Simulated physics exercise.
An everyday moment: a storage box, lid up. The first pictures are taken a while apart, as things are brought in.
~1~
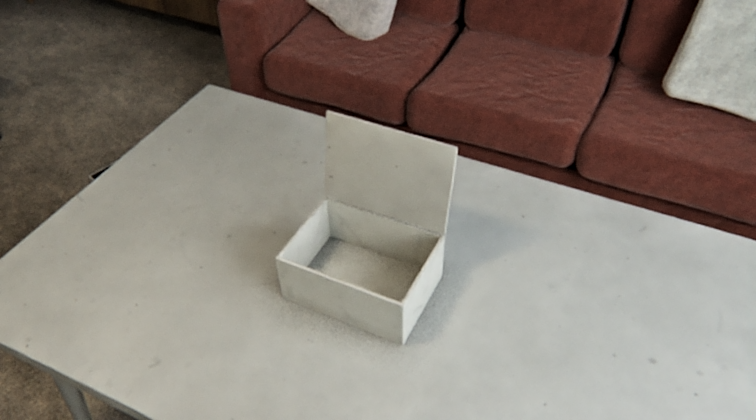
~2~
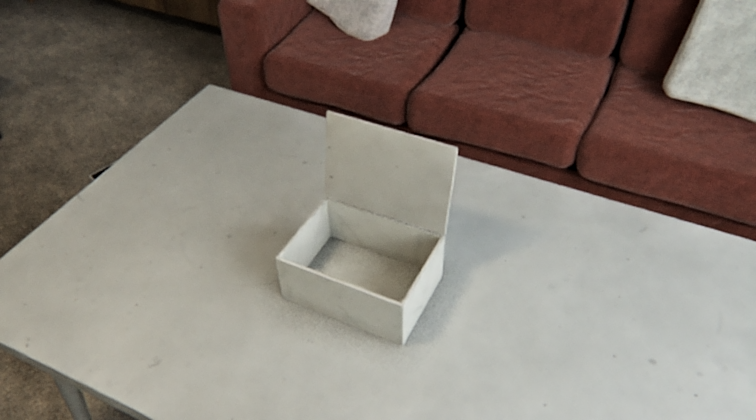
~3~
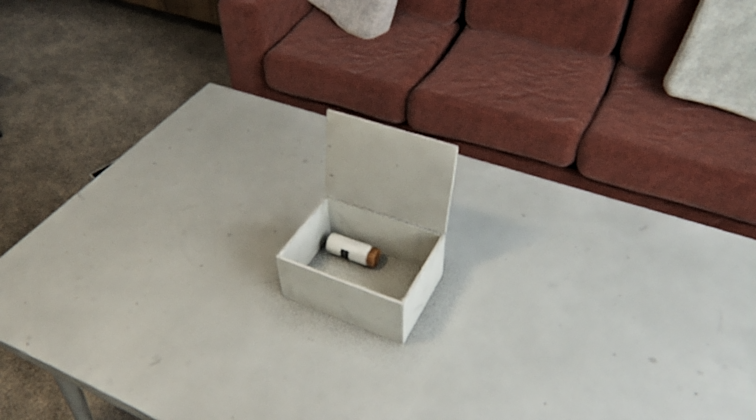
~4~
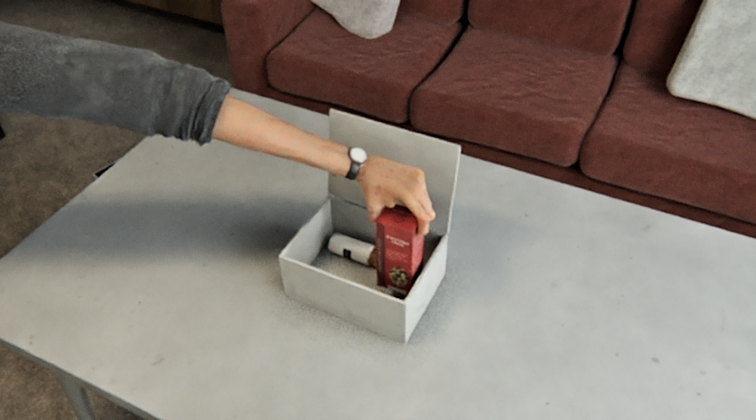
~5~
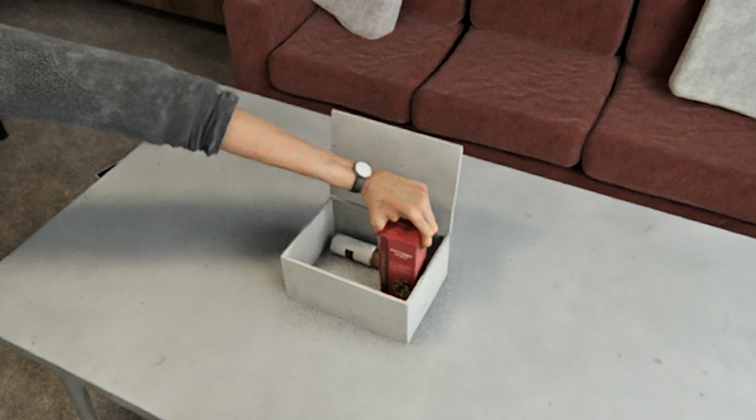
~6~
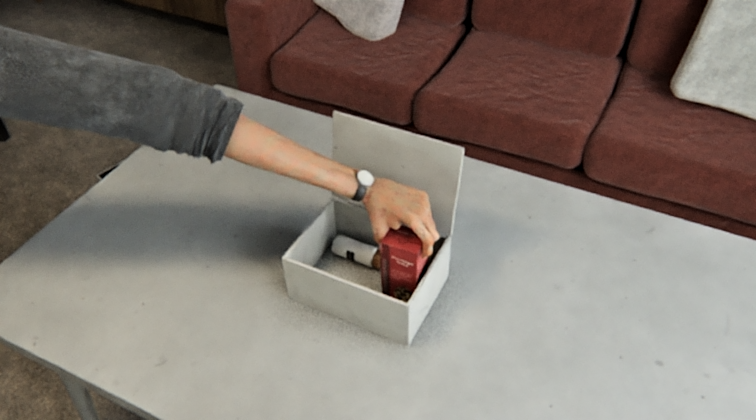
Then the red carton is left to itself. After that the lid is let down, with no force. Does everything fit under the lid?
It will not close.
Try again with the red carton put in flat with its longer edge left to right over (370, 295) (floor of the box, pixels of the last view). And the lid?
Then it shuts flat.
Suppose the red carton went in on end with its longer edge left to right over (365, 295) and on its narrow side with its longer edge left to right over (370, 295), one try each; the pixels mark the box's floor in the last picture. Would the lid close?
First try: It stays ajar; second try: It shuts flat.
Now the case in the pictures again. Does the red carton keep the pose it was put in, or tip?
The red carton stays as placed.
Then, 1.20 s later than the last frame, lid starting down.
Then, 1.70 s later than the last frame, lid 54° above the rim.
Then, 3.60 s later than the last frame, lid 45° above the rim.
When it is over, lid 45° above the rim; both as before. End places, in pixels of the last picture, red carton near (405, 269).
